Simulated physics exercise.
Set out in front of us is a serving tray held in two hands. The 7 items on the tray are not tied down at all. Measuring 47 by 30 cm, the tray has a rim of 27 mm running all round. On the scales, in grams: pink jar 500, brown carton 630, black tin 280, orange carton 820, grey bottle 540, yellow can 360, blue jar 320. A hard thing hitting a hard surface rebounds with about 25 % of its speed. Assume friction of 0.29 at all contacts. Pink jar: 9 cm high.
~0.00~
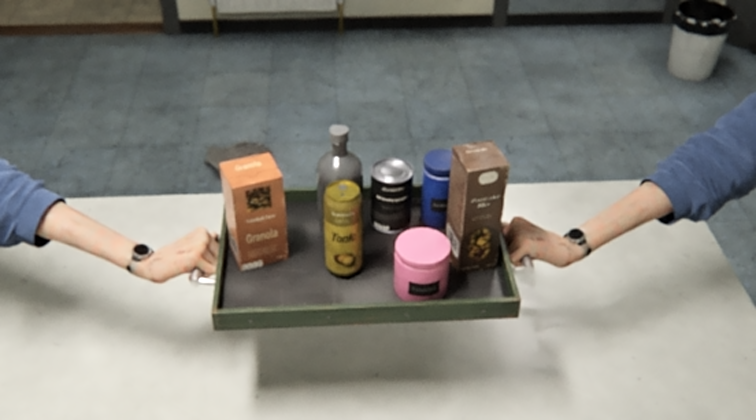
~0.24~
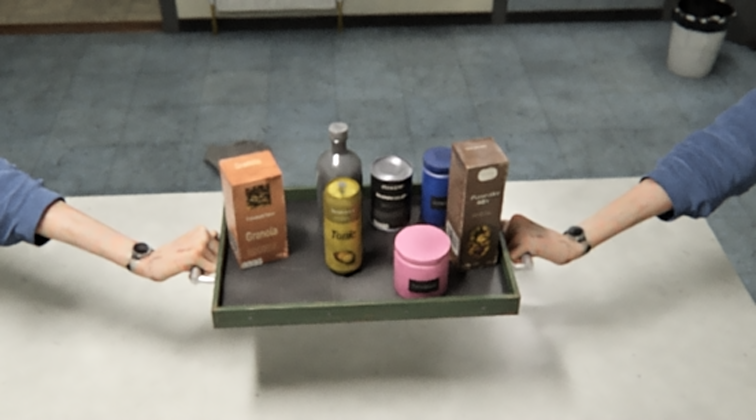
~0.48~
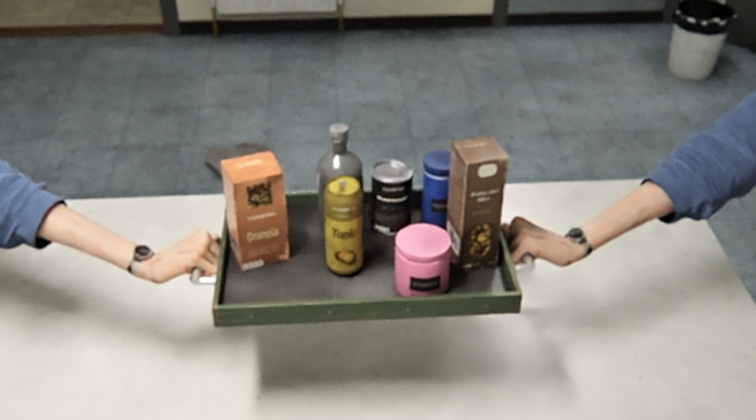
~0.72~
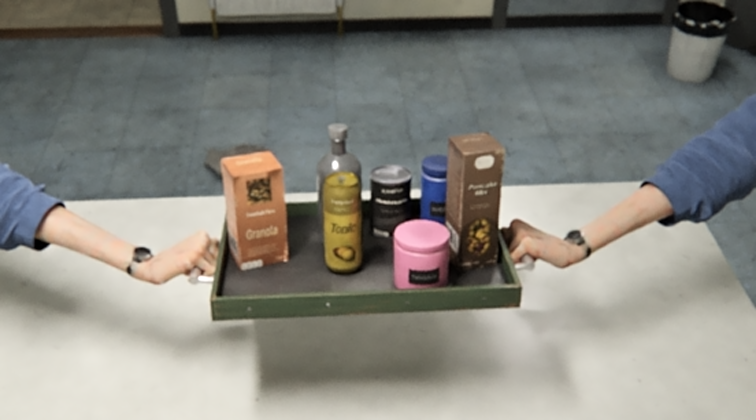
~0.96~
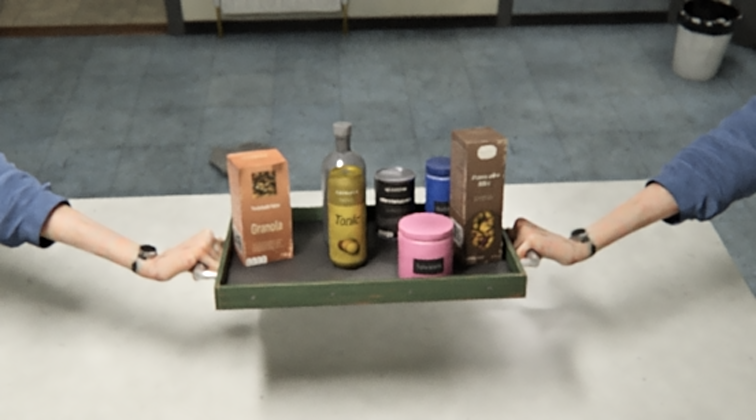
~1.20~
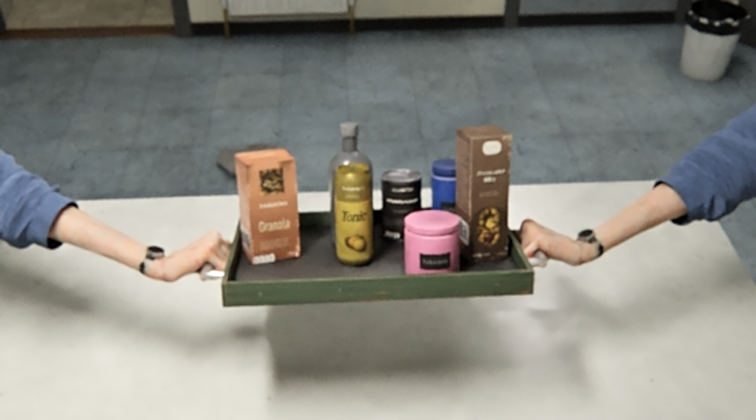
A green-rimmed tray held by a hand at each side fills the middle of the view, seen from above and in front over a pale table on a blue-grey floor. It carries an orange carton at left, a grey bottle with a yellow label, a black tin, a pink jar in front, and a blue jar behind a brown carton. Level at first, the tray gradually tilts far edge down, its items keeping their places.
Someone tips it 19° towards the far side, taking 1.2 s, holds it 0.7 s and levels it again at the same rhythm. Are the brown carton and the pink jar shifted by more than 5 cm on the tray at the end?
One by one: Brown carton: Wanders off. Pink jar: Wanders off.
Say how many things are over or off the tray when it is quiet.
I count 0.
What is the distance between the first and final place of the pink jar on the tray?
Around 13 centimetres.
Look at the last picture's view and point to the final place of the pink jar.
Roughly (429, 216).
Around 1.40 s, tray at 19°, far edge down; brown carton shifted 4 cm near (479, 188); pink jar shifted 3 cm near (430, 240); orange carton shifted 4 cm.
Around 1.60 s, tray at 19°, far edge down; brown carton shifted 9 cm near (476, 180); pink jar shifted 8 cm near (427, 230); orange carton shifted 9 cm.
Around 2.20 s, tray at 18°, far edge down; pink jar shifted 13 cm near (428, 218); brown carton shifted 9 cm near (476, 178); orange carton shifted 10 cm.
Finally (3.7 s), not toppled but over 5 cm from the start, pink jar, brown carton, orange carton and yellow can; the other 3 still in place (within 5 cm). Final places as that camera would see them, brown carton near (480, 177), pink jar near (429, 216).
